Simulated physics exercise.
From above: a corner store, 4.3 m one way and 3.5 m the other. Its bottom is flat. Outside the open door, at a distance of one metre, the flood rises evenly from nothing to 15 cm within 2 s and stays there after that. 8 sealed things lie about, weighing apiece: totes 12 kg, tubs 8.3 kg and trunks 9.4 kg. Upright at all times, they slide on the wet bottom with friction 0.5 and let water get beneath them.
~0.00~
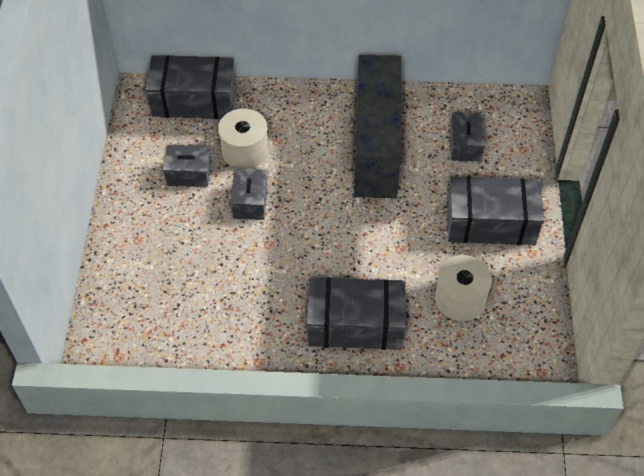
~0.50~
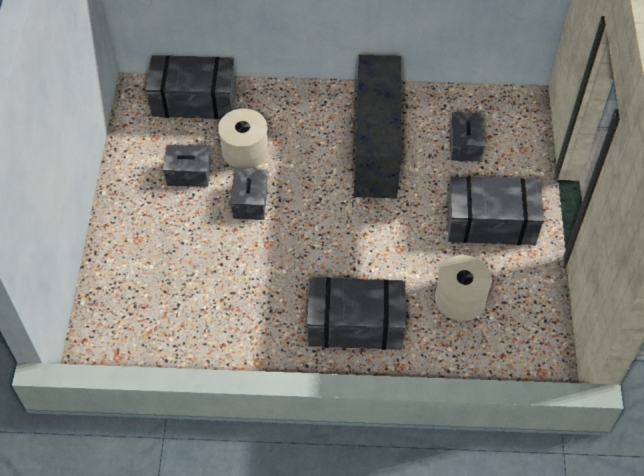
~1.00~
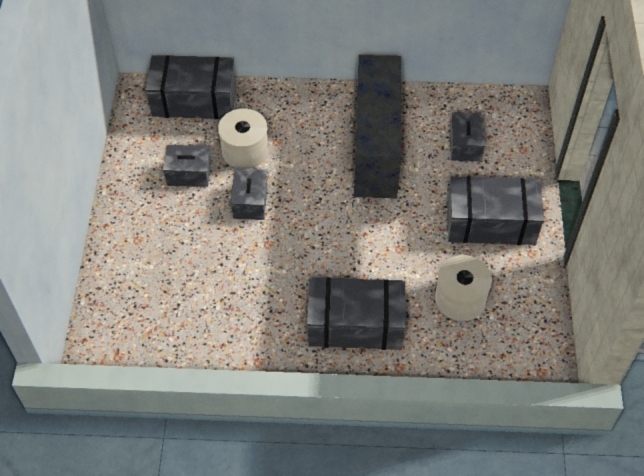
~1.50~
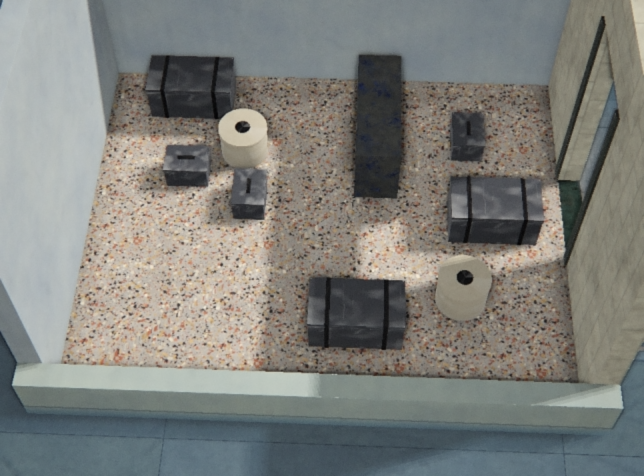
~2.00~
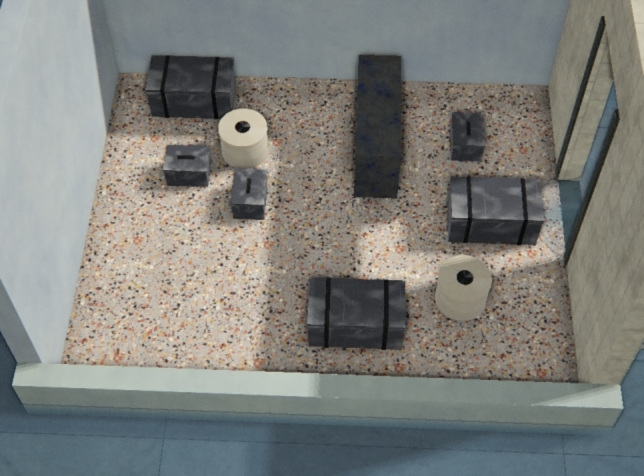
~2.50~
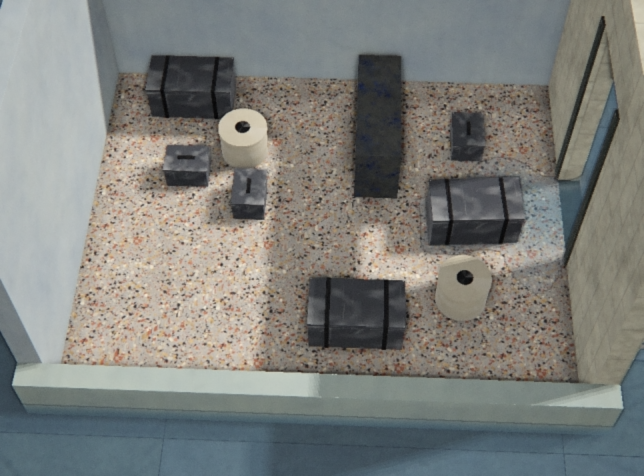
At the start, dark strapped trunks, small boxes and pale round tubs sit still on a speckled floor while the paving outside turns blue under water. The water then enters through the open doorway on the right and spreads inside, and the trunk nearest it slides slightly left; everything else stays put.
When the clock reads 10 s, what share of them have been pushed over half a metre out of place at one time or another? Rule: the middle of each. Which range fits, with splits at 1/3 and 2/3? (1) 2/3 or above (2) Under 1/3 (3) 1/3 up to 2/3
The answer is 2.
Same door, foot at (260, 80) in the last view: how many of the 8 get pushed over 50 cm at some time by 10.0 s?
So the tally would be 3.
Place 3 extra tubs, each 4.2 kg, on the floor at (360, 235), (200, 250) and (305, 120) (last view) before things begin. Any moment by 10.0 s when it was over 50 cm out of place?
In turn: Beyond the mark, beyond the mark, within the mark.
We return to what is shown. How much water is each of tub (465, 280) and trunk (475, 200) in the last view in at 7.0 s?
Depths: Near 3 cm, then near 3 cm.
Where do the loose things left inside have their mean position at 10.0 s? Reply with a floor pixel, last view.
Near (283, 206).
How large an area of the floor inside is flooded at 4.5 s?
At that time the wet patch spans about 6.5 m2.
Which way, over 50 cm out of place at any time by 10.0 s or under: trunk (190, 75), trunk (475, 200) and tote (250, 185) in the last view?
Result, in order: Stayed within / exceeded / stayed within.
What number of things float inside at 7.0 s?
At that time, 0.
After 3.5 s 1 of 8 are over 50 cm from their spots; 0 afloat.
After 4.5 s 1 of 8 are over 50 cm from their spots; 0 afloat.
After 7.0 s 1 of 8 are over 50 cm from their spots; 0 afloat.
After 10.0 s 1 of 8 are over 50 cm from their spots, and 1 have been at some point; 3 afloat.
